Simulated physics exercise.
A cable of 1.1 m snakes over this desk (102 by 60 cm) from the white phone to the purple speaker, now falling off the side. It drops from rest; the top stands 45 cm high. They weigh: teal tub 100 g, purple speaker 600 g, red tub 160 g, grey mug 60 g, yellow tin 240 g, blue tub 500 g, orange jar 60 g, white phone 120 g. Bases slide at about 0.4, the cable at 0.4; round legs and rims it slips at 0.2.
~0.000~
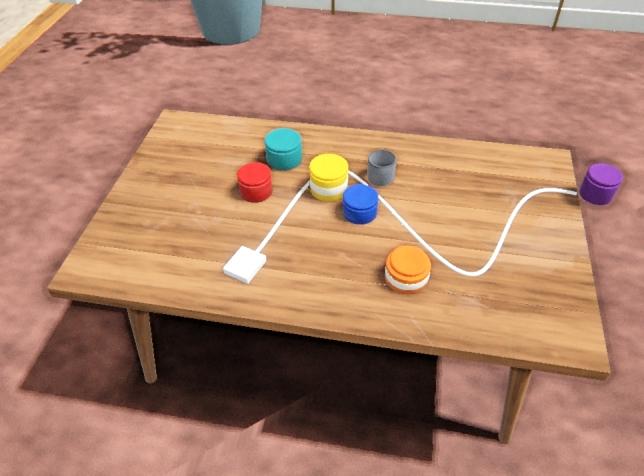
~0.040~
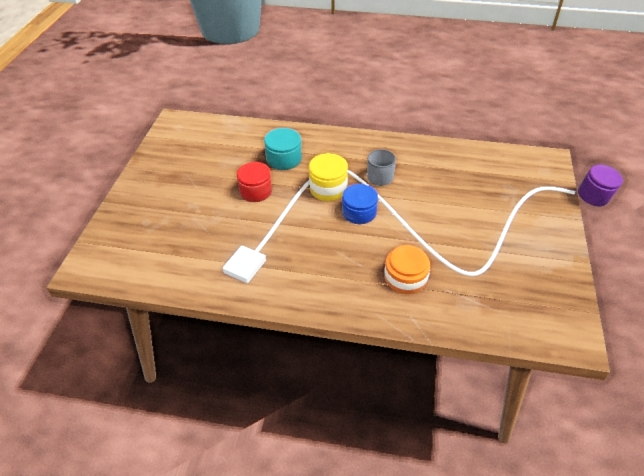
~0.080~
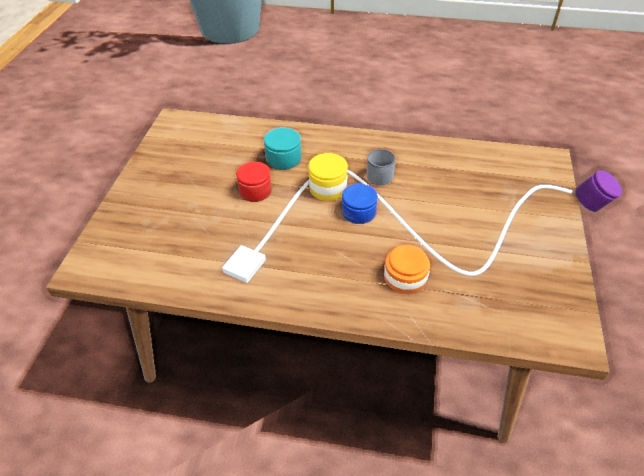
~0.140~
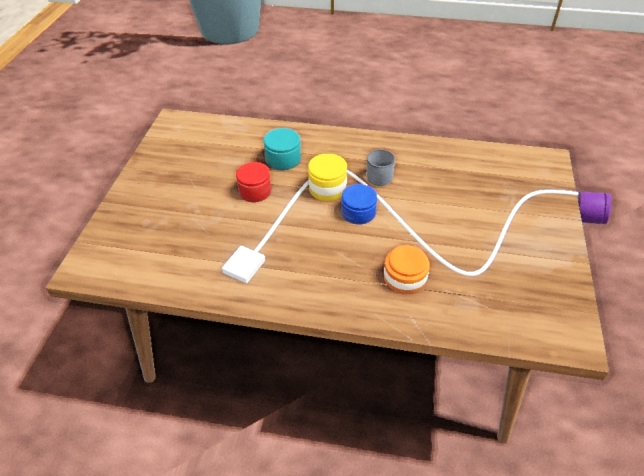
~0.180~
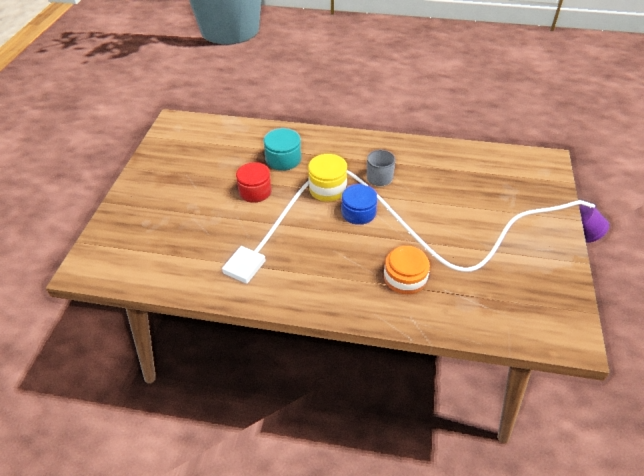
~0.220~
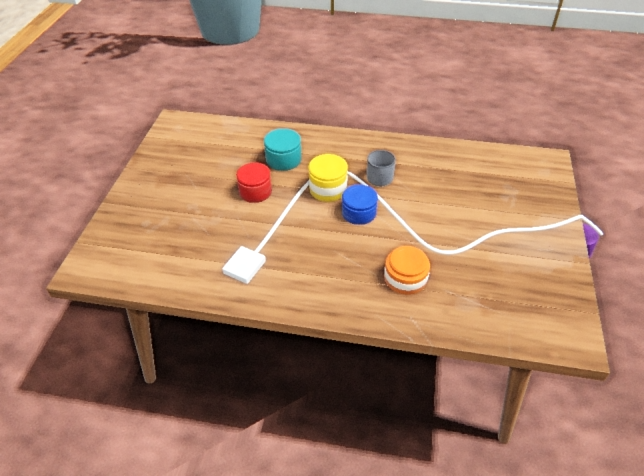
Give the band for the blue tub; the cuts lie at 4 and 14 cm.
Result: Blue tub hardly moves.
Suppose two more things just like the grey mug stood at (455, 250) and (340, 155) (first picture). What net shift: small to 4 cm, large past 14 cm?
In that order: Large, small.
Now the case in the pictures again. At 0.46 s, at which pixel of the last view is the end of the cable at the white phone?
At about (280, 225).
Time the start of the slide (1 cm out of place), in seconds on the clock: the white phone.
White phone 0.32 s.
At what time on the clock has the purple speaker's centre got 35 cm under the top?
That is: 0.34 s.
By 0.5 s, the cable's tail end at (280, 225); white phone 9 cm off its start, grey mug 7 cm off its start, yellow tin 3 cm off its start.
By 0.7 s, the cable's tail end at (284, 220); white phone 11 cm off its start, grey mug 7 cm off its start, yellow tin 3 cm off its start.
By 1.0 s, the cable's tail end at (284, 220); white phone 11 cm off its start at (274, 226), grey mug 7 cm off its start at (390, 140), yellow tin 3 cm off its start at (333, 174).
By 1.2 s, the cable's tail end at (284, 220); white phone 11 cm off its start, grey mug 7 cm off its start, yellow tin 3 cm off its start.
By 2.4 s, the cable's tail end at (284, 220); blue tub 0 cm off its start at (361, 197), white phone 11 cm off its start at (274, 226), grey mug 7 cm off its start at (390, 140), yellow tin 3 cm off its start at (333, 174).
